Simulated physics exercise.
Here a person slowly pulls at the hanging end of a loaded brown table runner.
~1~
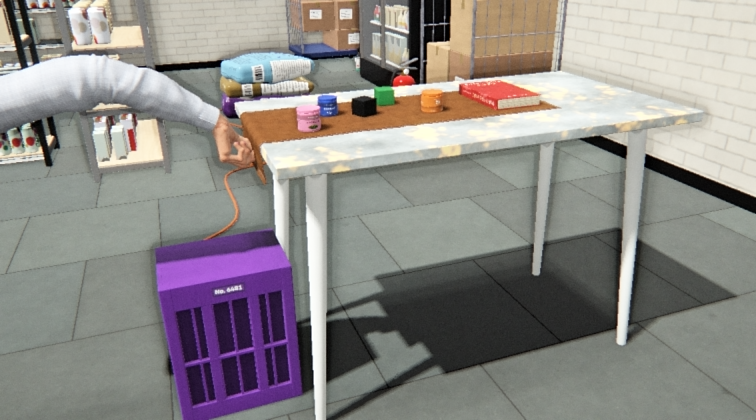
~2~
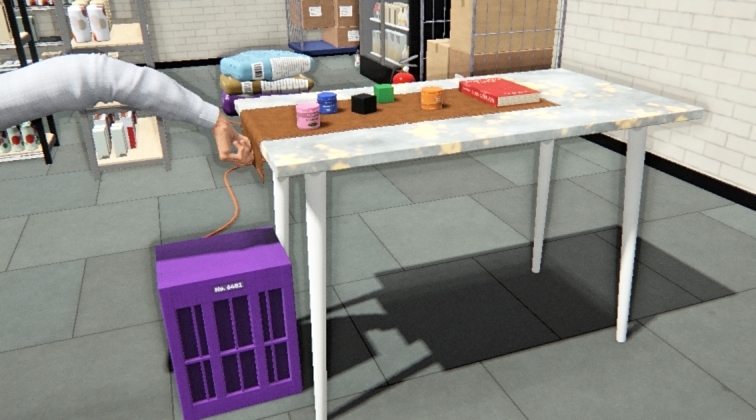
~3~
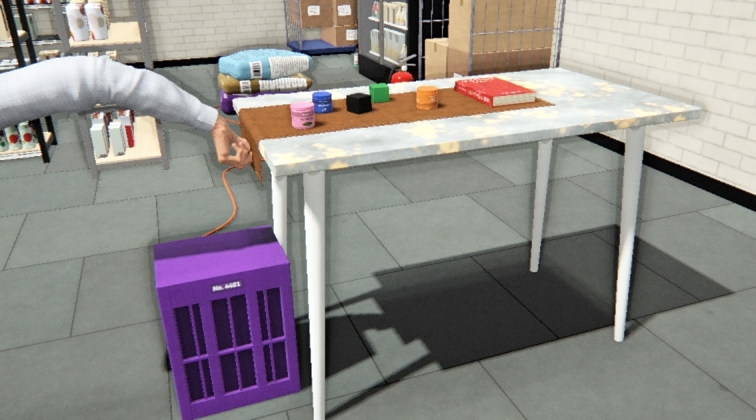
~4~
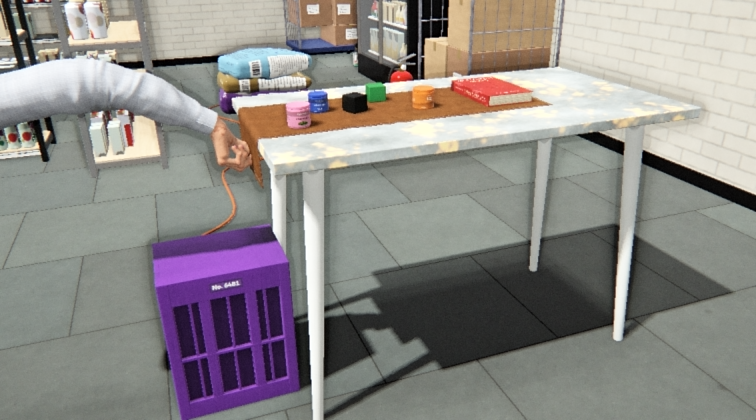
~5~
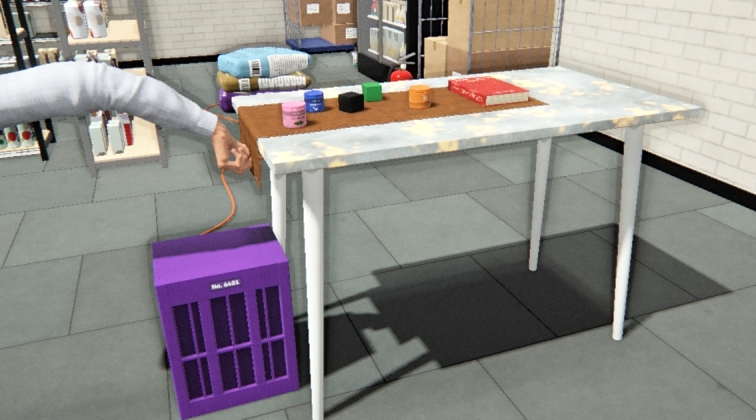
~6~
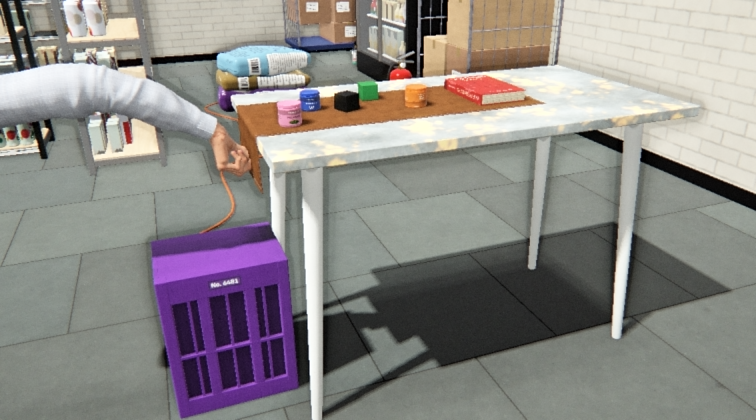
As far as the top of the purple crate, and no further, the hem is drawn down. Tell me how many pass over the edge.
Two pass over it.
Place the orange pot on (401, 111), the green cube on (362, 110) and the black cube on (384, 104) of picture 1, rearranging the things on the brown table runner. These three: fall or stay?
The orange pot stays put, the green cube stays put, the black cube stays put.
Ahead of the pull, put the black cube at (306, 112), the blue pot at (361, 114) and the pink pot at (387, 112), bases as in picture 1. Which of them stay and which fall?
Looks like the black cube ends up down, the blue pot hangs in there, and the pink pot hangs in there.
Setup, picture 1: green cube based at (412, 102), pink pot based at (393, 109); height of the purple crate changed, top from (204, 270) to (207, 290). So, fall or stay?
Result: Green cube still there, pink pot still there.
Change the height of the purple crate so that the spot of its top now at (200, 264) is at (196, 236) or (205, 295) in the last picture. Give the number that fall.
In that event, 1 and 3.
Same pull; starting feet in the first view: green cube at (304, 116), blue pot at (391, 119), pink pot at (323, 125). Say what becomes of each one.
Result - green cube lost; blue pot retained; pink pot lost.
Early on, hem near (254, 213); pink pot gone.
Midway, hem on the crate; pink pot and blue pot gone.
Finally, hem on the crate; pink pot and blue pot gone. The table loses two.
